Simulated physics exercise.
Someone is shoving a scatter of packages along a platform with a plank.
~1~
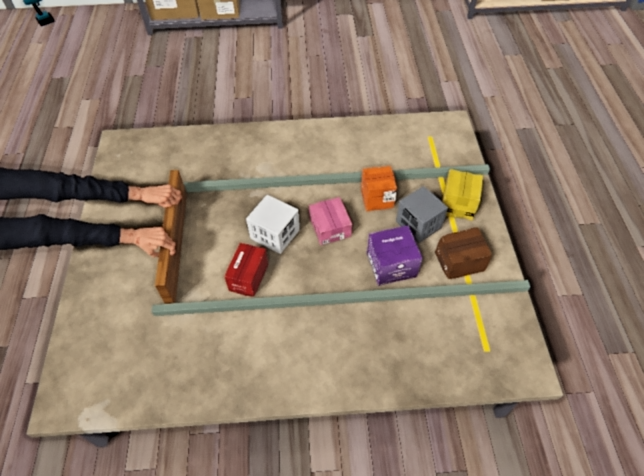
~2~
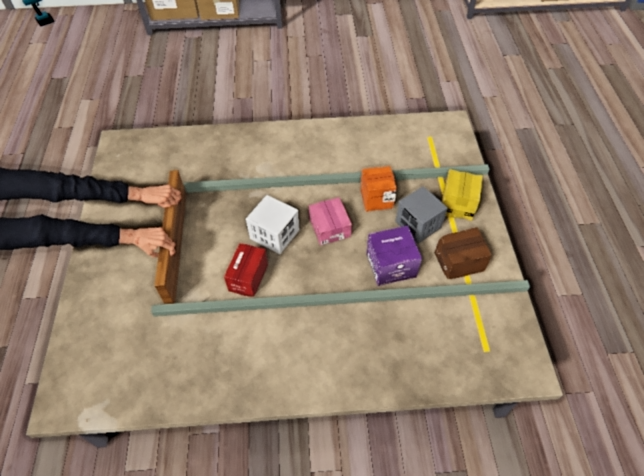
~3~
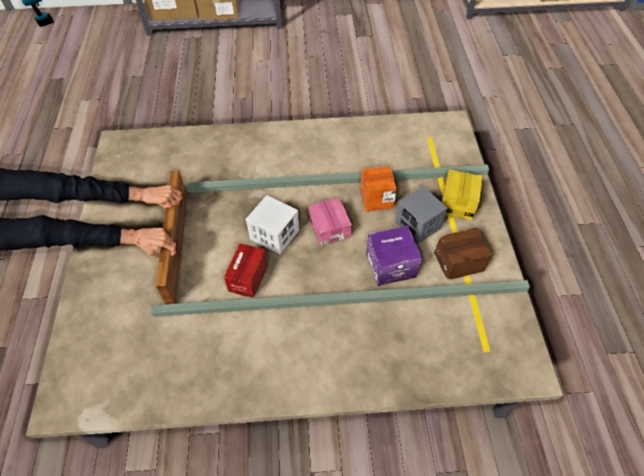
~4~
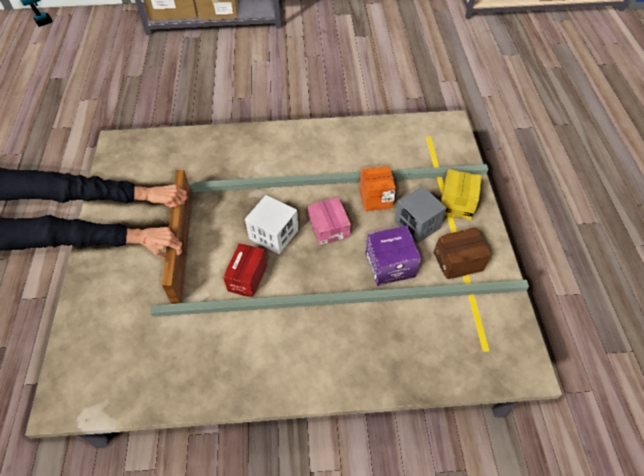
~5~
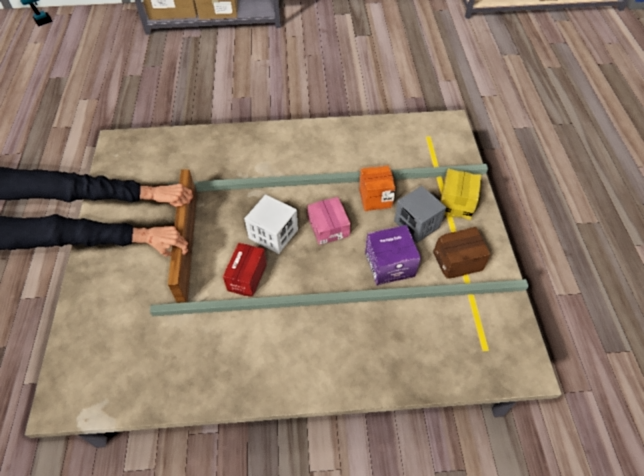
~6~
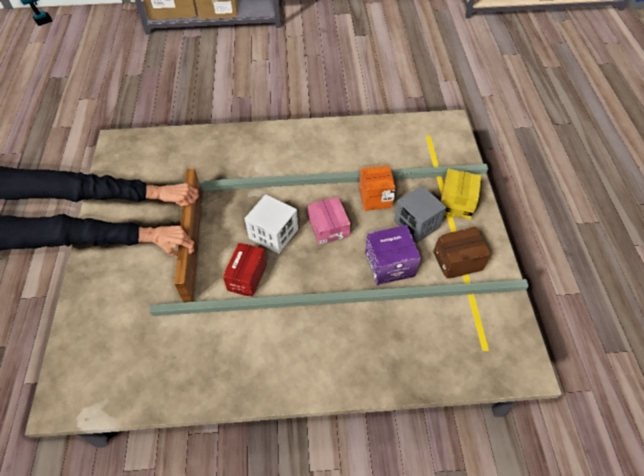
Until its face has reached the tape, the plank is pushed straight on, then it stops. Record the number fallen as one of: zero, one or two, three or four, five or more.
Three, maybe four go over.
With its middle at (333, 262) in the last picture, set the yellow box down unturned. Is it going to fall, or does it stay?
Result: It stays aboard.
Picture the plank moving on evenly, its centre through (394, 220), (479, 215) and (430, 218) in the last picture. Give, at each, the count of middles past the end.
The counts are 0, 5 and 2, in that order.
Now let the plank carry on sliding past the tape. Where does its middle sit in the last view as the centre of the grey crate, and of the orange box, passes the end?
Grey crate over the end: About (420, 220). Orange box over the end: About (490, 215).
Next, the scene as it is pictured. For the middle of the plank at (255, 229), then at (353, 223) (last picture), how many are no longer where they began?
Moved so far: 2, then 7.
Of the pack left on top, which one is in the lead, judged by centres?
Answer: The purple box.
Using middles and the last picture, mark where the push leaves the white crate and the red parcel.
(470, 204) and (478, 252).
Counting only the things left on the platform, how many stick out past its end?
That comes to 1 of them.
Early on, none off yet; yellow box at rest near (459, 194); brown parcel at rest near (461, 253); grey crate at rest near (419, 214).
A while later, none off yet; yellow box travelled a little near (476, 193); brown parcel moving near (463, 253); grey crate travelled about its own width near (455, 220).
Finally, the number that fall off is three or four; lost, pink parcel, grey crate, brown parcel and yellow box.
